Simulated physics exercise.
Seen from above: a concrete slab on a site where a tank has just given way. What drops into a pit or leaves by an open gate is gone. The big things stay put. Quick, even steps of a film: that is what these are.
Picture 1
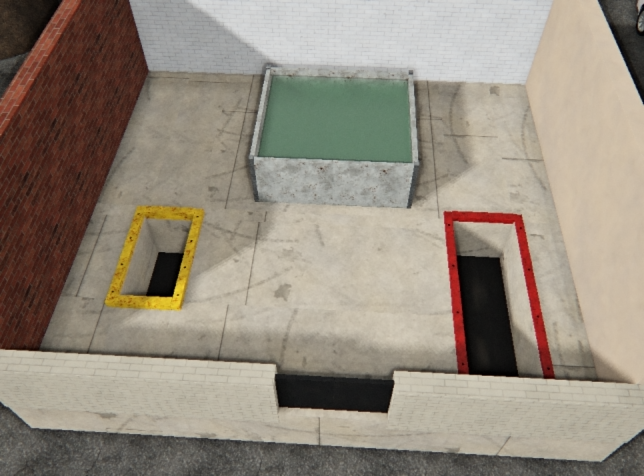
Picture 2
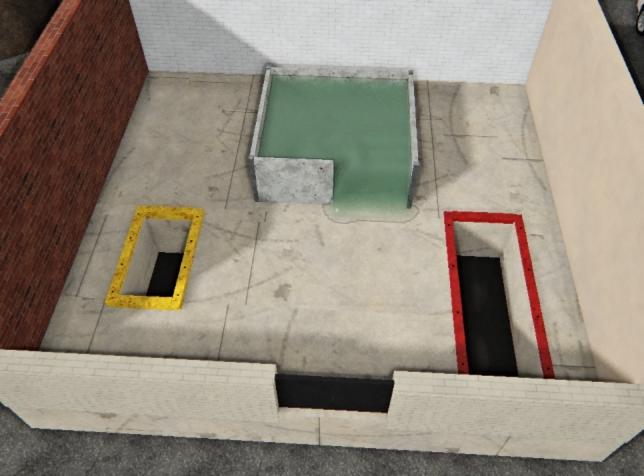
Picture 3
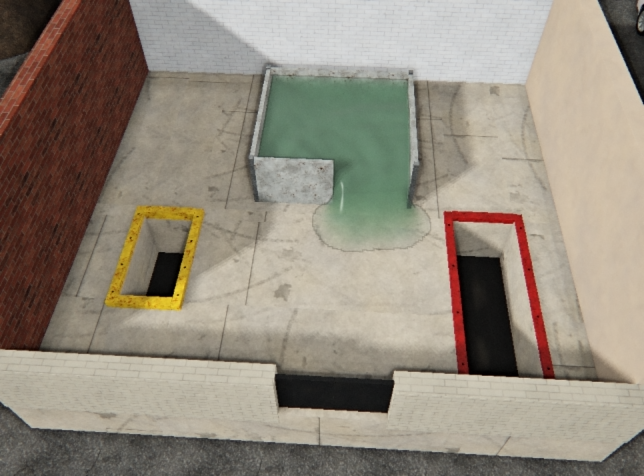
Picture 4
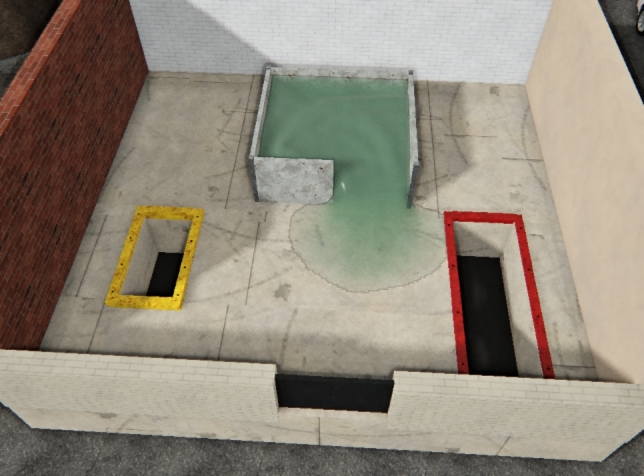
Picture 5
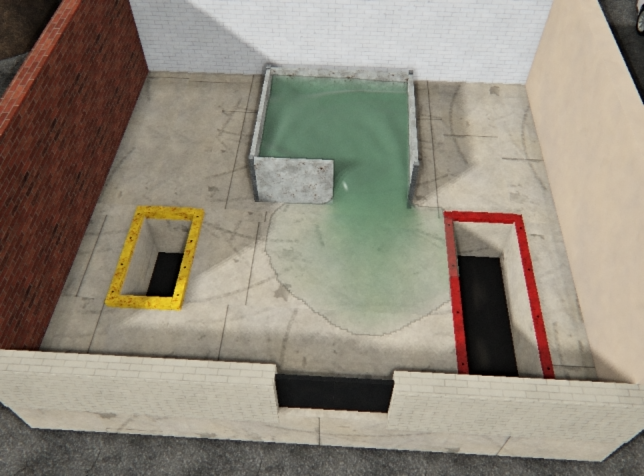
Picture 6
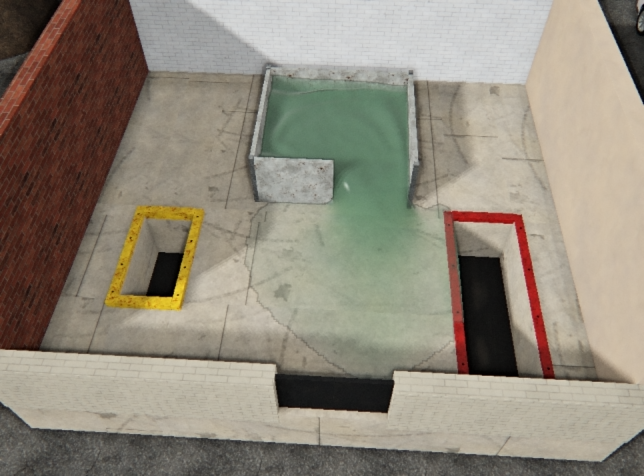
In the video, green water stands still in a concrete tank on a walled slab, then pours through a gap in the tank's front and spreads across the floor between a yellow-edged pit and a red-edged pit.
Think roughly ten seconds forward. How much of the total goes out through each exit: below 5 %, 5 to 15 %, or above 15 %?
Final split: The gate gets below 5 %; the red pit gets above 15 %; the yellow pit gets below 5 %.
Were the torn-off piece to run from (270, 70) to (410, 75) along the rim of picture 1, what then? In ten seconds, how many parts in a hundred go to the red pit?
Red: About 20 %.
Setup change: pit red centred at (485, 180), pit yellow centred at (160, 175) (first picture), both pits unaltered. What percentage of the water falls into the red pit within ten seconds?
So the red pit ends up with 12 in a hundred.
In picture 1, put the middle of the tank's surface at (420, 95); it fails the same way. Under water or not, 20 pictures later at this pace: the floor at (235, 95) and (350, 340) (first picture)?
First spot spared, second spot submerged.
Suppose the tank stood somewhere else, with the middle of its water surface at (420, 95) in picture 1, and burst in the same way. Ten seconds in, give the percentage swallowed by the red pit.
I'd put the red pit near 55 per cent of the whole.
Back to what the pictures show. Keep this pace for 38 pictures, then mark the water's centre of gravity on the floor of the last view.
At about (298, 236).
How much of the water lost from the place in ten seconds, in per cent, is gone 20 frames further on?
My estimate is roughly 55 percent.
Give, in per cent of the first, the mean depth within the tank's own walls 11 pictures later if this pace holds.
About 52 %.
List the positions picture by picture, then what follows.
The first picture shows still water in the tank at (337, 117).
In the second picture, water pours out at (371, 192) and has run to (411, 215).
In the third picture, the front is at (328, 239), out from the gap at (371, 193).
In the fourth picture, the front is at (348, 284), out from the gap at (371, 194).
In the fifth picture, water pours out at (371, 193) and has run to (352, 326).
In the sixth picture, the front is at a hidden place, out from the gap at (371, 193).
A moment on, water covers 25 % of the floor; the gate 0 %, the red pit 4 %, the yellow pit 0 %.
Next, water covers 30 % of the floor; the gate 0 %, the red pit 9 %, the yellow pit 0 %.
Then, water covers 45 % of the floor; the gate 0 %, the red pit 17 %, the yellow pit 0 %.
Later, water covers 80 % of the floor; the gate 0 %, the red pit 25 %, the yellow pit 1 %.
In the end, water covers 90 % of the floor; the gate 0 %, the red pit 29 %, the yellow pit 1 %.
